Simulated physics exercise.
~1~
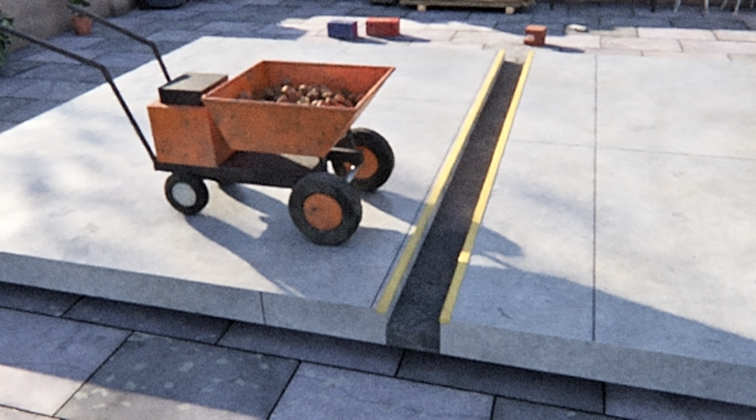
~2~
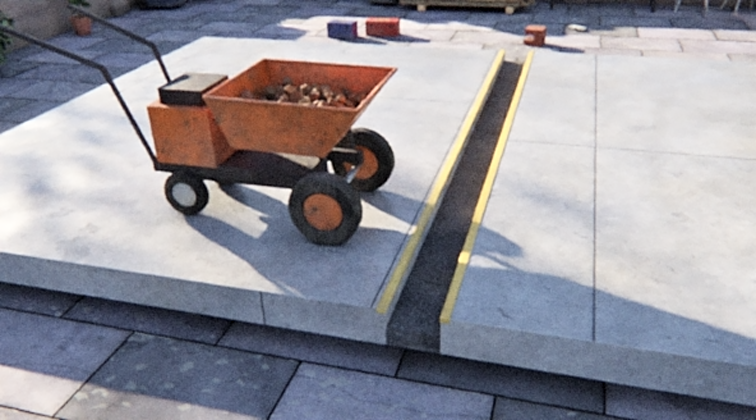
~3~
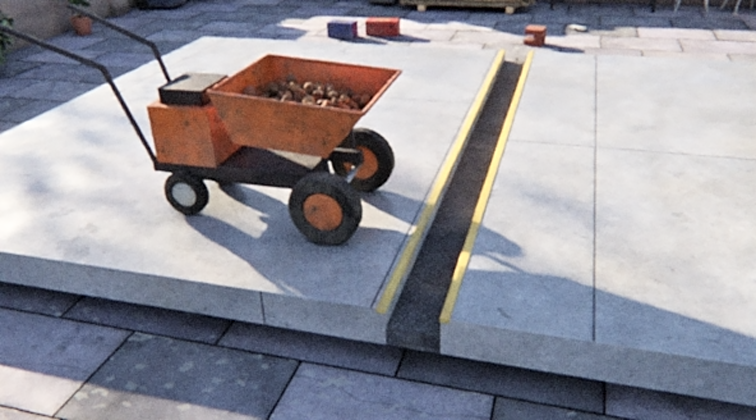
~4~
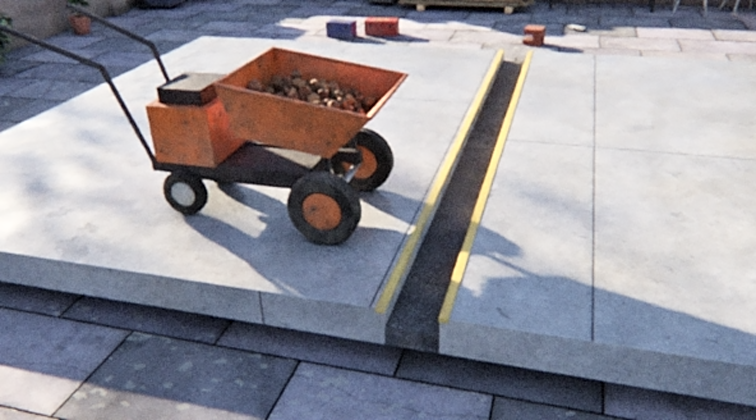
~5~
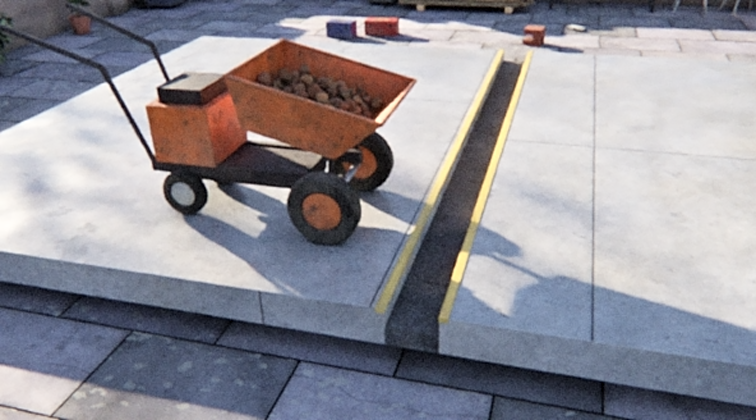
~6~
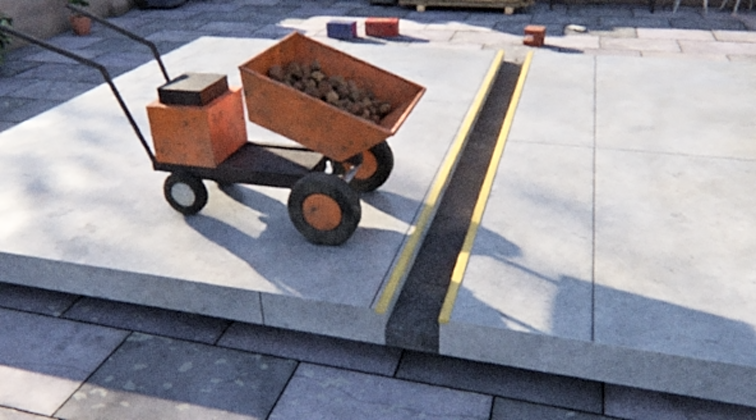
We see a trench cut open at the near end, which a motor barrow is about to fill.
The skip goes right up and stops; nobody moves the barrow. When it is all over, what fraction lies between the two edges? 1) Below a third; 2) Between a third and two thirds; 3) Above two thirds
2, between a third and two thirds.
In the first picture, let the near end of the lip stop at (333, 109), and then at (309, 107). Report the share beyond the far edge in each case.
20 and 10 percent, in that order.
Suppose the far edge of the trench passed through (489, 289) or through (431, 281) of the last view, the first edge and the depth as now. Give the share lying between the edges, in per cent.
Respectively, 90 % and 0 %.
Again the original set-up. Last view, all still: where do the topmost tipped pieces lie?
I'd place the summit at about pixel (502, 221).
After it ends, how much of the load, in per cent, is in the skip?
Roughly 0 in a hundred.
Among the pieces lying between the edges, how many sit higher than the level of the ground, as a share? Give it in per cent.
It comes to 15 per cent or so.
Just after the last frame, skip tipped steeply; every one in the skip.
A moment on, skip tipped right over; roughly two thirds in the skip; about a tenth in or heaped over the trench; roughly a quarter beyond it; just a few falling.
Further on, skip tipped right over; about a tenth in the skip; roughly a third in or heaped over the trench; roughly half beyond it.
When it is over, skip tipped right over; roughly half in or heaped over the trench; roughly half beyond it.
